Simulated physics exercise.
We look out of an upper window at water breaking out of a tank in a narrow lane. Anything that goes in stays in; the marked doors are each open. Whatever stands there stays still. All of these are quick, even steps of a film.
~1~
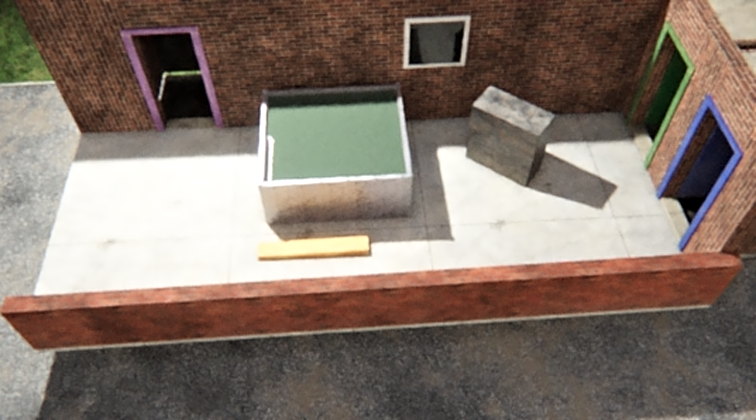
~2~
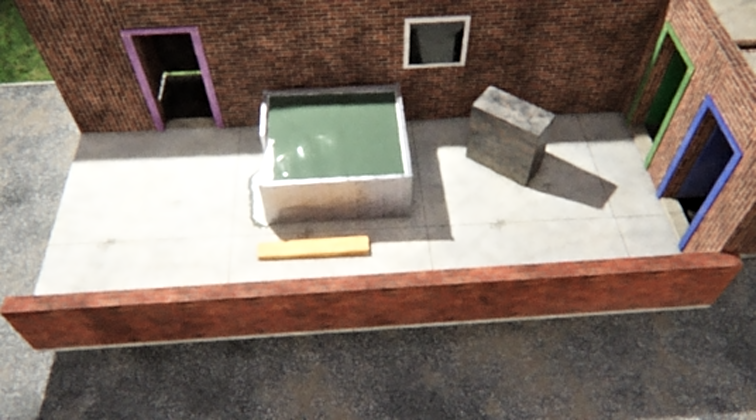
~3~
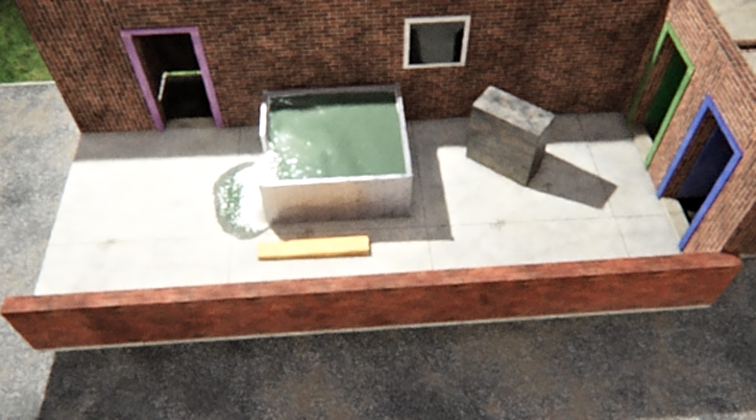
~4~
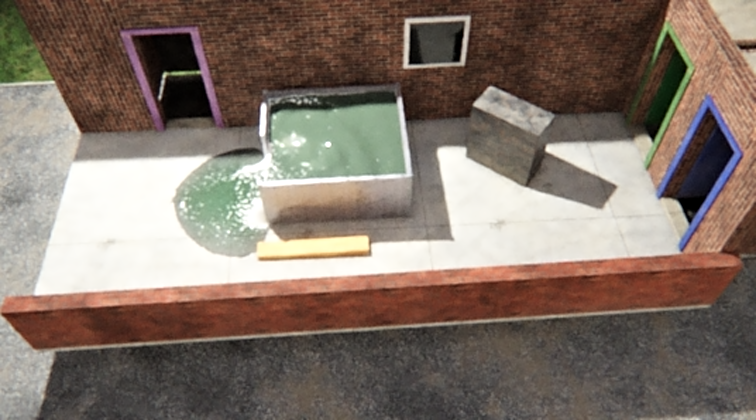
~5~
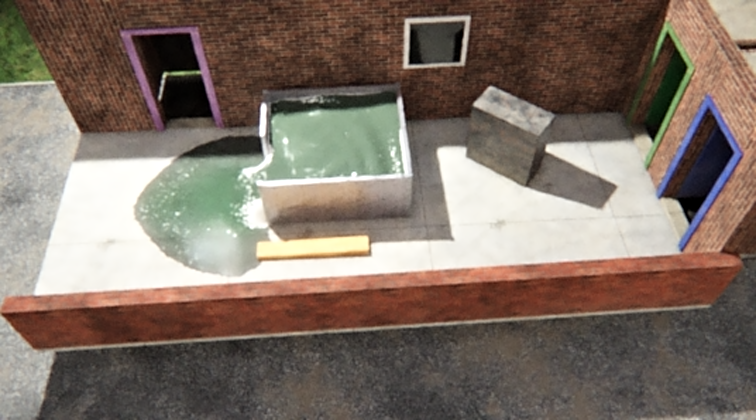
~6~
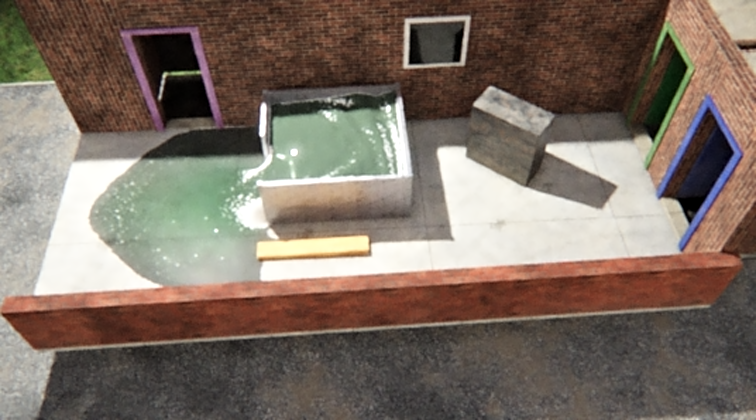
Green water poured out through the left side of a square tank in a walled yard and spread leftward across the pale paving in a widening pool, while the yellow plank and grey block stayed still.
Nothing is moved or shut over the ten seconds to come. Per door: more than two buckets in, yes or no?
Blue door no, green door no, purple door yes.
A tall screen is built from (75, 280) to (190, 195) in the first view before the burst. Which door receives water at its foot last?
Answer: The green door.
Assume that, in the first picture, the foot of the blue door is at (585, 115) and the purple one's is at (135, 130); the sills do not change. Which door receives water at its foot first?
The door marked purple, I'd say.
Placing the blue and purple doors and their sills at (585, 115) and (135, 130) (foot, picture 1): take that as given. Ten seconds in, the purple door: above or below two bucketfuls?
The purple door overflows.
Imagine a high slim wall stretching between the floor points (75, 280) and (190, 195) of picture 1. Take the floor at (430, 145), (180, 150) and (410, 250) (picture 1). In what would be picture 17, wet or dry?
Reading them off in sequence: Spared, swamped, spared.
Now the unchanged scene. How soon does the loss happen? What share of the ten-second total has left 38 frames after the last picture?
Estimate: 80 %.
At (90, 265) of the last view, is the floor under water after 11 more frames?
Lab note - point status: Swamped.
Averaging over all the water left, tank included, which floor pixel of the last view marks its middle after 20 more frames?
I'd put my finger on (285, 187).
A moment on, water covers 35 % of the floor; the blue door not reached, the green door not reached, the purple door under two buckets in.
Next, water covers 40 % of the floor; the blue door not reached, the green door not reached, the purple door over two buckets in.
Then, water covers 40 % of the floor; the blue door not reached, the green door not reached, the purple door over two buckets in.
Later, water covers 45 % of the floor; the blue door not reached, the green door not reached, the purple door over two buckets in.
In the end, water covers 50 % of the floor; the blue door not reached, the green door not reached, the purple door over two buckets in.
